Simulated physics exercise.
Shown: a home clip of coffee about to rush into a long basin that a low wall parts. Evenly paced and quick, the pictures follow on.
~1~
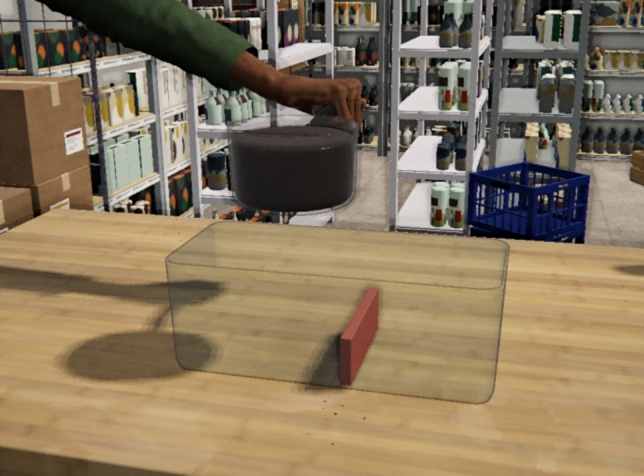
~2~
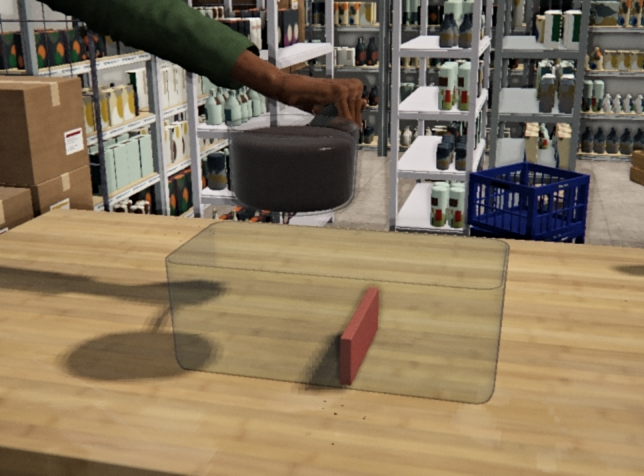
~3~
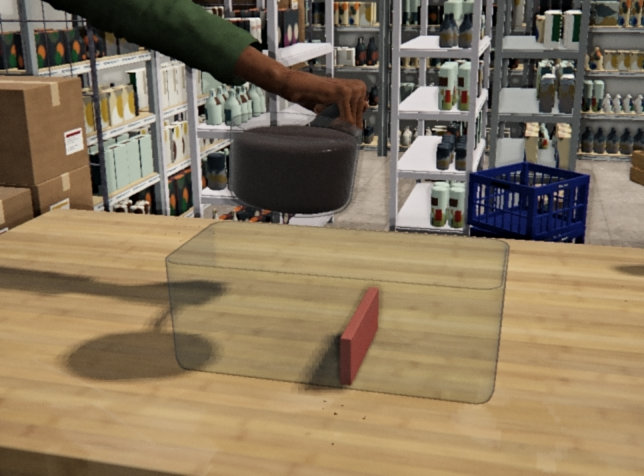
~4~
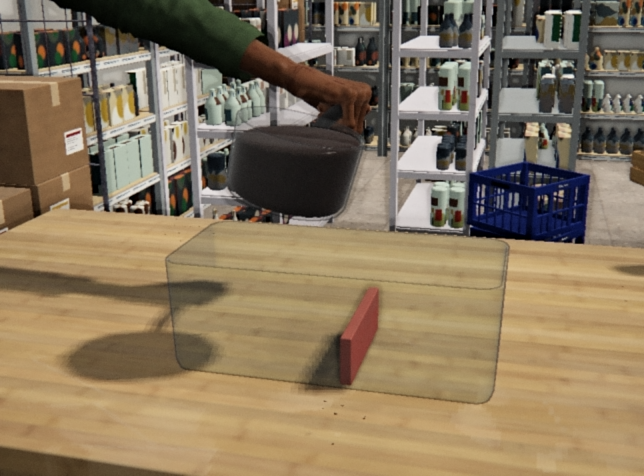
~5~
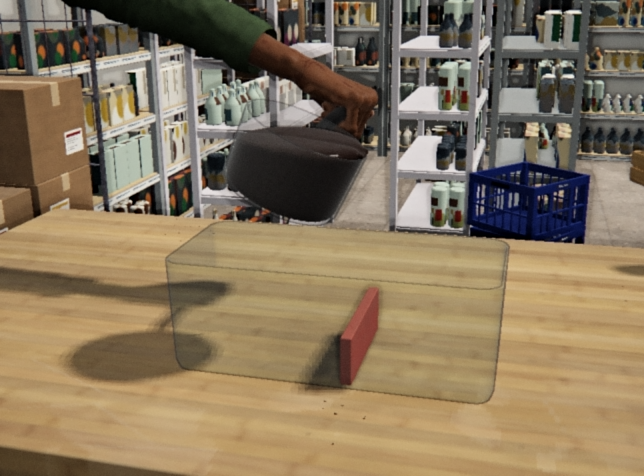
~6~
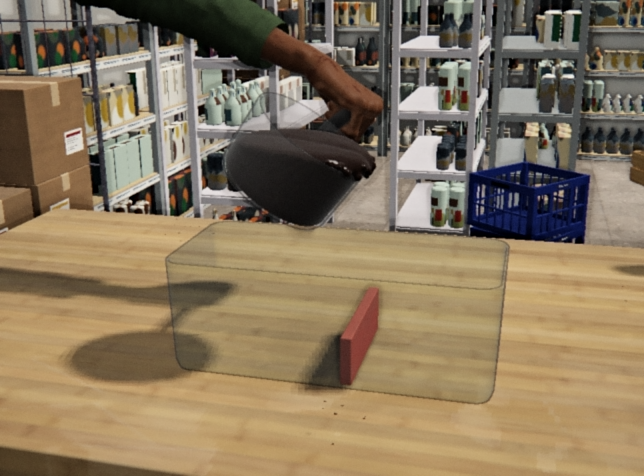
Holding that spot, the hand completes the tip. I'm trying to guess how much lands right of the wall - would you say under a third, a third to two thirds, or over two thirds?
I would say over two thirds.
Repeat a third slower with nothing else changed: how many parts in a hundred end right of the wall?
Roughly 90 percent.
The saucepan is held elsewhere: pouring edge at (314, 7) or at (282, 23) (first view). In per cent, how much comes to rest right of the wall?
First some 75, then 35 per cent.
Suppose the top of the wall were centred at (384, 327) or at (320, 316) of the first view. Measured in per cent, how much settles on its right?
Note - case one near 50 %, case two near 95 %.
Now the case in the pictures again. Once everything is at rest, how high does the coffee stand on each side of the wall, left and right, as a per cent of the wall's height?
On the left it sits near 10, while on the right it sits near 60.
A moment on, the saucepan is tipped right over and 28 per cent is still to pour, 1 is left of the wall and 47 right of it.
Next, the saucepan is tipped right over and 5 per cent is still to pour, 9 is left of the wall and 80 right of it.
Then the saucepan is tipped right over and 1 per cent is still to pour, 14 is left of the wall and 84 right of it.
Later the saucepan is tipped right over and 0 per cent is still to pour, 15 is left of the wall and 84 right of it.
At rest 15 per cent lies left of the wall, 84 right of it and 1 outside.
